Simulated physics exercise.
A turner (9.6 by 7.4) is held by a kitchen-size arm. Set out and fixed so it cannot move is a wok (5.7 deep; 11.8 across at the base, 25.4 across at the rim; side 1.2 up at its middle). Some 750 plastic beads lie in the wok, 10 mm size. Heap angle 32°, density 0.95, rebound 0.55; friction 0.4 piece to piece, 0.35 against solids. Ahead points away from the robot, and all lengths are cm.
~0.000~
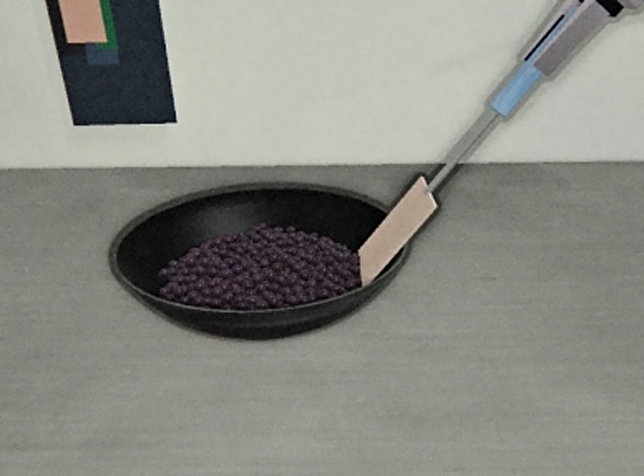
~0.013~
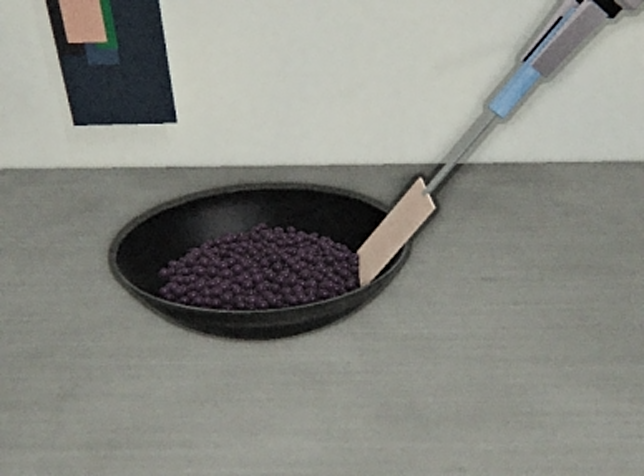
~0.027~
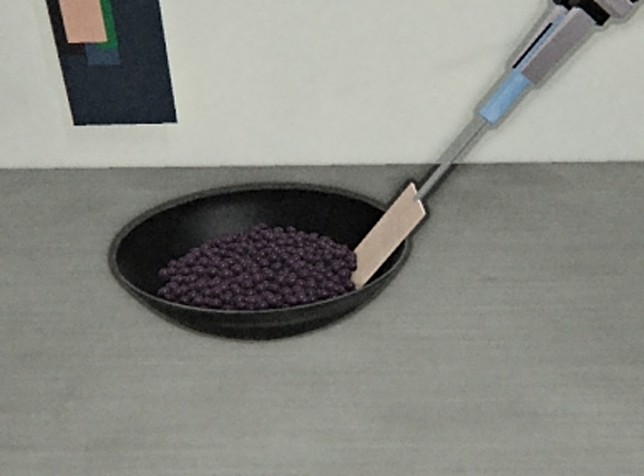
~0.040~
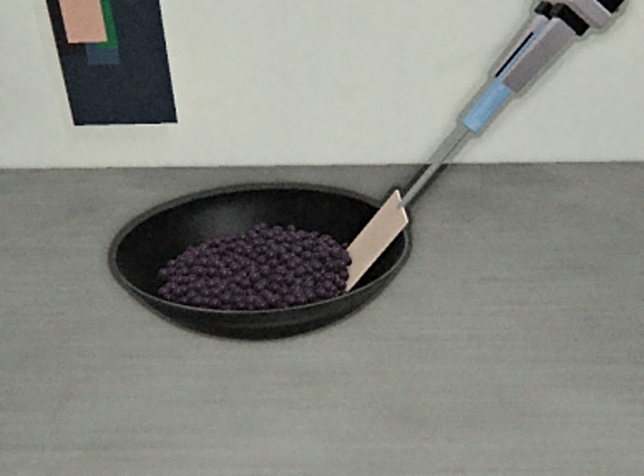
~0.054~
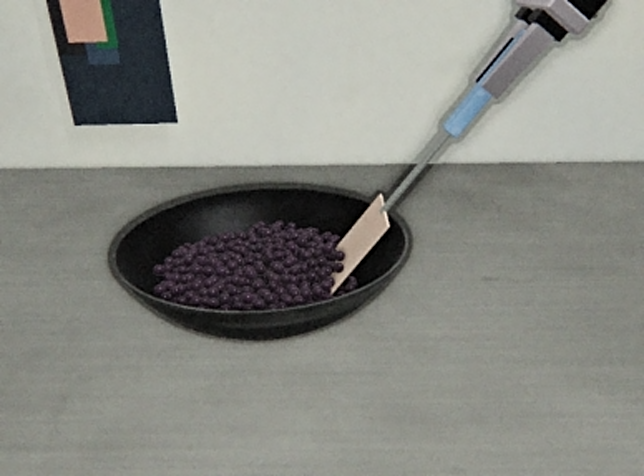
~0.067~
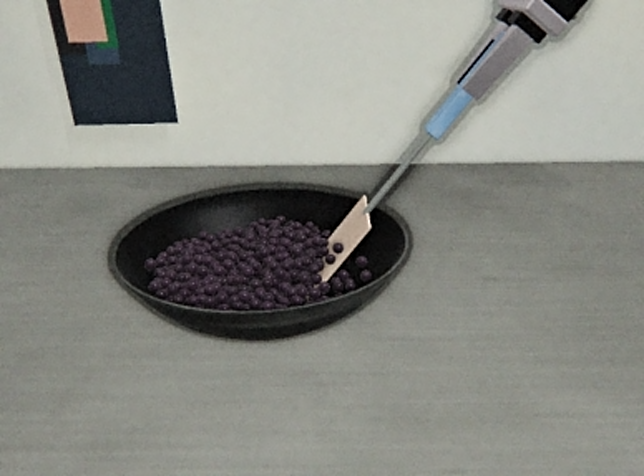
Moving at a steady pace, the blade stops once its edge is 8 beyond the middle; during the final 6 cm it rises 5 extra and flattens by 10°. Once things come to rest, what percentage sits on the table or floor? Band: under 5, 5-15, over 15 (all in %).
Over 15 %.
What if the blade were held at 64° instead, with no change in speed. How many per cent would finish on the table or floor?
Near 25 %.
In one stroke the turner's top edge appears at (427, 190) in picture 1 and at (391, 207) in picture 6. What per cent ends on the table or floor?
It works out to about 15 %, more or less.
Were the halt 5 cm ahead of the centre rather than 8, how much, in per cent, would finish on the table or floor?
Then the share is near 15 in a hundred.
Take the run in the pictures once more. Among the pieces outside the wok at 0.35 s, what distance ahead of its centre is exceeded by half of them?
The distance is around 24 cm.
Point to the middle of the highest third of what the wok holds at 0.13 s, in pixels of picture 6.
(215, 249).
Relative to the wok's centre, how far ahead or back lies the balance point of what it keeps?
3.0 cm ahead.
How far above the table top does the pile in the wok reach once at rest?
About 5.5 centimetres.
After 0.10 s, sloping 53°, highest piece 8 above the table; 748 in the wok.
After 0.13 s, sloping 50°, highest piece 10 above the table; 748 in the wok.
After 0.35 s, sloping 43°, highest piece 17 above the table; 585 in the wok, 37 on the table or floor, 126 on the blade or in flight.
After 1.40 s, sloping 43°, highest piece 5 above the table; 585 in the wok, 163 on the table or floor.
At rest, 585 in the wok, 163 on the table or floor. That is 22 % on the table or floor.
